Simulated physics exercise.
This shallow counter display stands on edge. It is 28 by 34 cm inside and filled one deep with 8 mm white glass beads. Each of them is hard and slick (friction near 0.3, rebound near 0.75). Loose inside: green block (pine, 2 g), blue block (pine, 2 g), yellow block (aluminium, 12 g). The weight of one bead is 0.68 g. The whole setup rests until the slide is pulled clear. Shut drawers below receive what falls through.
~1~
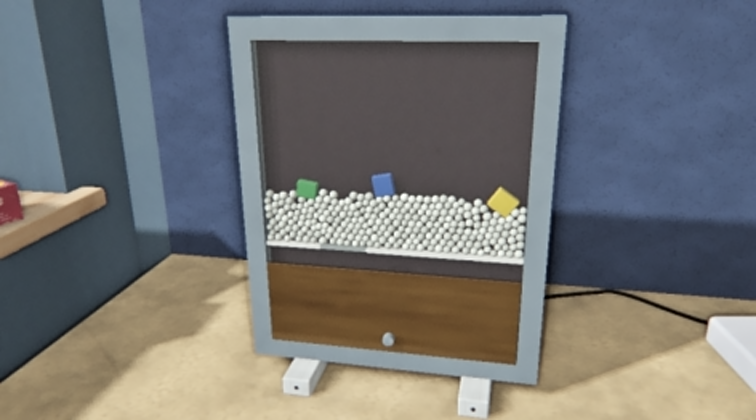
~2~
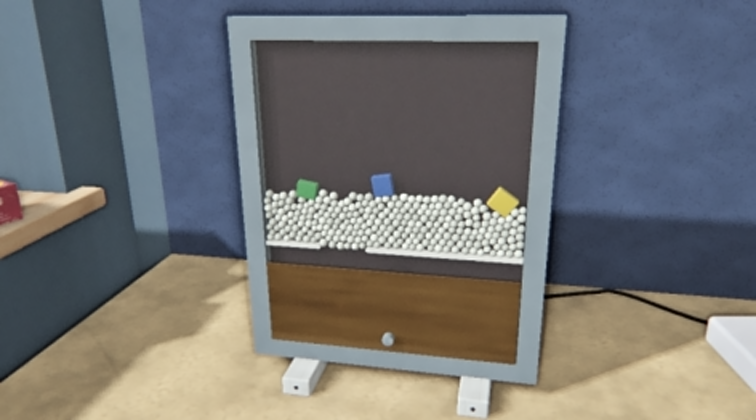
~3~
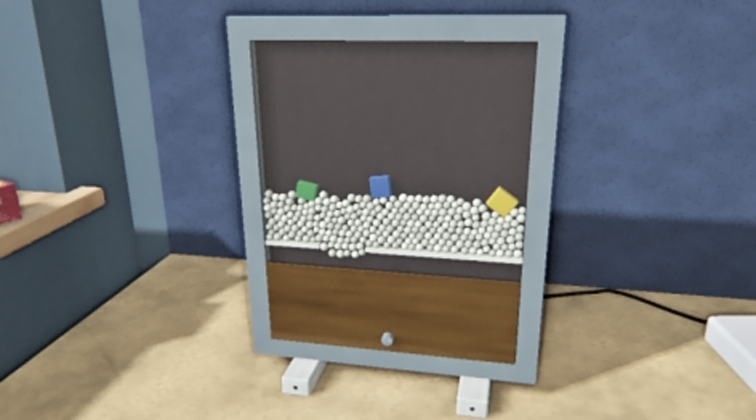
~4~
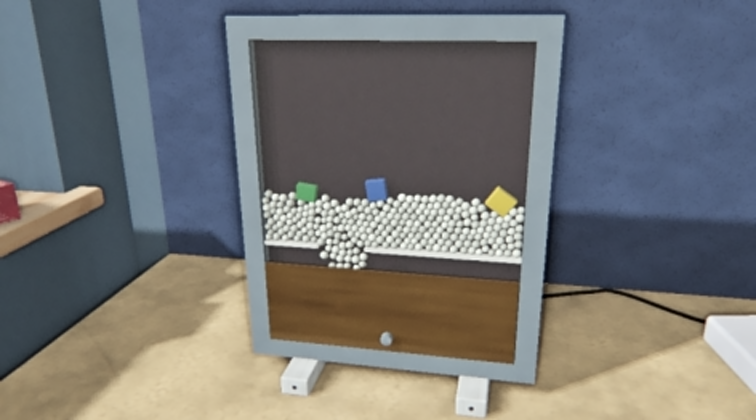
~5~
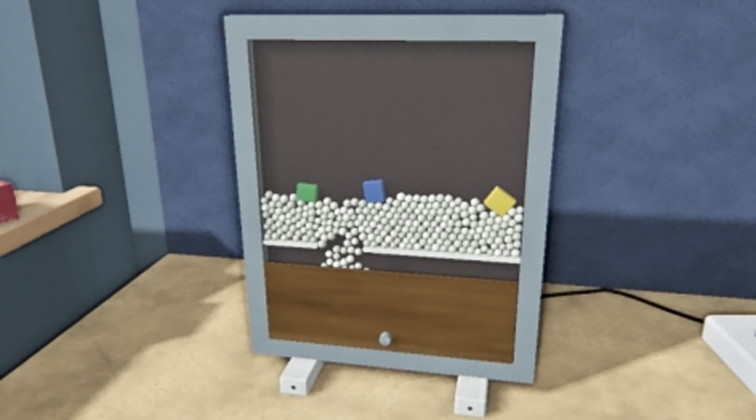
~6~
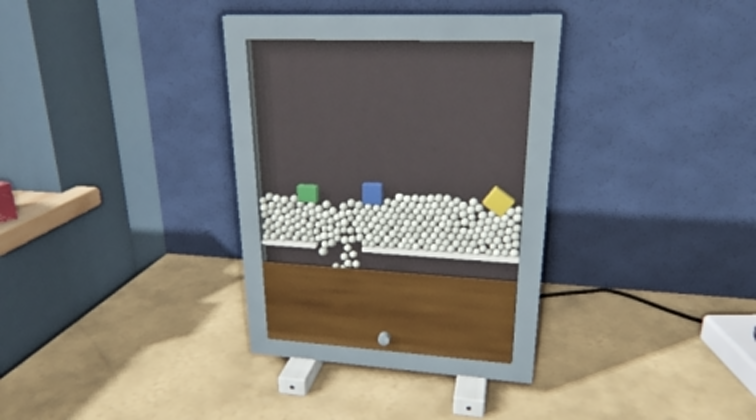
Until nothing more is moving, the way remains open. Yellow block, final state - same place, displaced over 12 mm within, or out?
Displaced, still inside.
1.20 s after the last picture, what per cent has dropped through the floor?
Roughly 60 %.
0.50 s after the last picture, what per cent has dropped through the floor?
Roughly 45 in every hundred.
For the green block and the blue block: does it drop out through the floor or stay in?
Green: Falls through; blue: Falls through.
Then, 0.15 s later than the last picture, 30 % are out; green block moved 4.3 cm tilted 26°; blue block moved 5.1 cm tilted 21°; yellow block moved 0.0 cm tilted 35°.
Then, 0.50 s later than the last picture, 45 % are out; green block below the floor; blue block below the floor; yellow block moved 0.1 cm tilted 38°.
Then, 1.20 s later than the last picture, 60 % are out; green block below the floor; blue block below the floor; yellow block moved 0.7 cm tilted 25°.
At rest 5.2 s after the last picture, 75 % are out; green block below the floor; blue block below the floor; yellow block moved 4.2 cm tilted 14°.
